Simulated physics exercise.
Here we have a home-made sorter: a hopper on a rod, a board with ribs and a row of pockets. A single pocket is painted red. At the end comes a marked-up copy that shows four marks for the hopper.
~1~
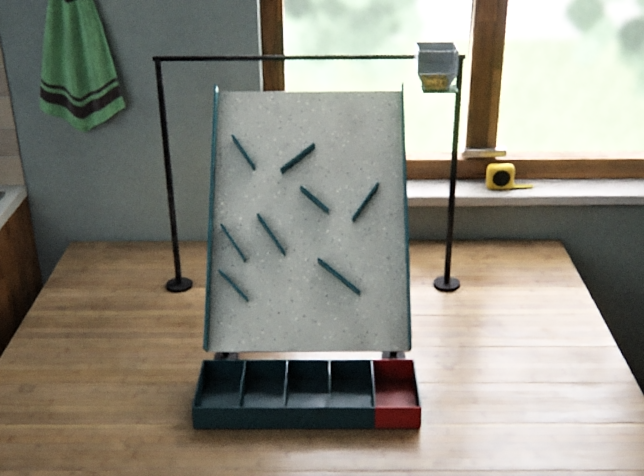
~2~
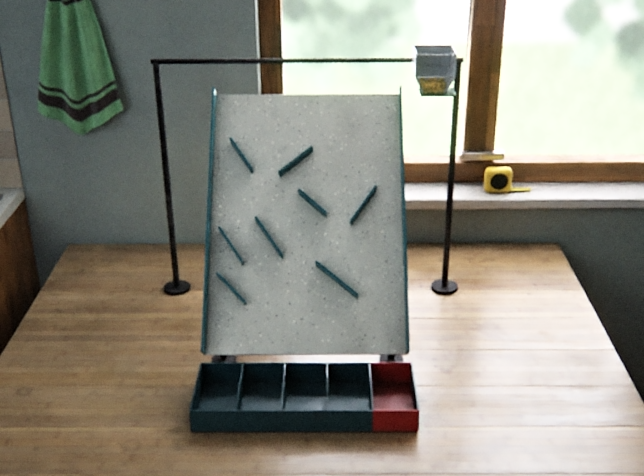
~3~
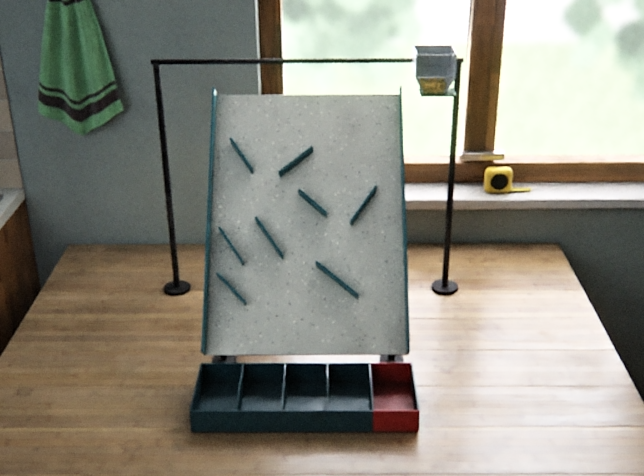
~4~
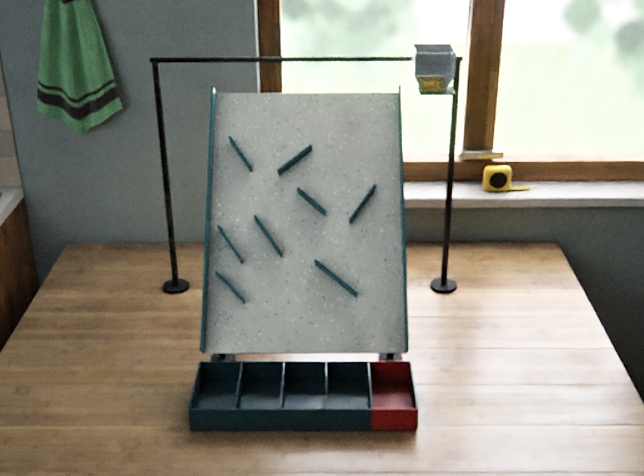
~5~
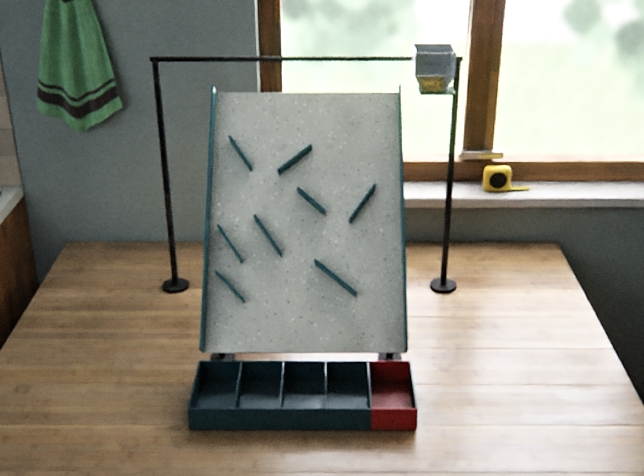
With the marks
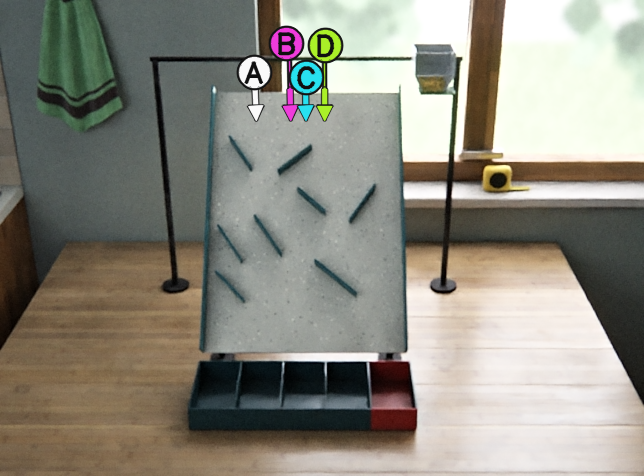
Only the view itself moves, shifting very slightly, as the camera looks slightly down at a wooden table before a grey wall and a bright window. A pale speckled board with dark teal ribs leans above a row of teal pockets, the rightmost red, with a small hopper on a black rod at upper right, a green towel left and a yellow tape measure on the sill. Nothing on the table moves.
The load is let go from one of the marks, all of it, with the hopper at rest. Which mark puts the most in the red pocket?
The best mark is D.
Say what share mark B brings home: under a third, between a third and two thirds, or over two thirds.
It is under a third.
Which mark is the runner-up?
That is mark C.
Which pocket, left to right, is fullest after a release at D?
The fifth from the left.
On the marked copy, mark A meets the board at (256, 115); mark B meets the board at (290, 115); mark C meets the board at (305, 115); mark D meets the board at (324, 114).
Choosing A, a stray few in the red pocket, nearly all in other pockets.
Choosing B, a small part in the red pocket, most in other pockets, a small part outside the box.
Choosing C, about a third in the red pocket, about half in other pockets, a small part outside the box.
Choosing D, most in the red pocket, a small part in other pockets.
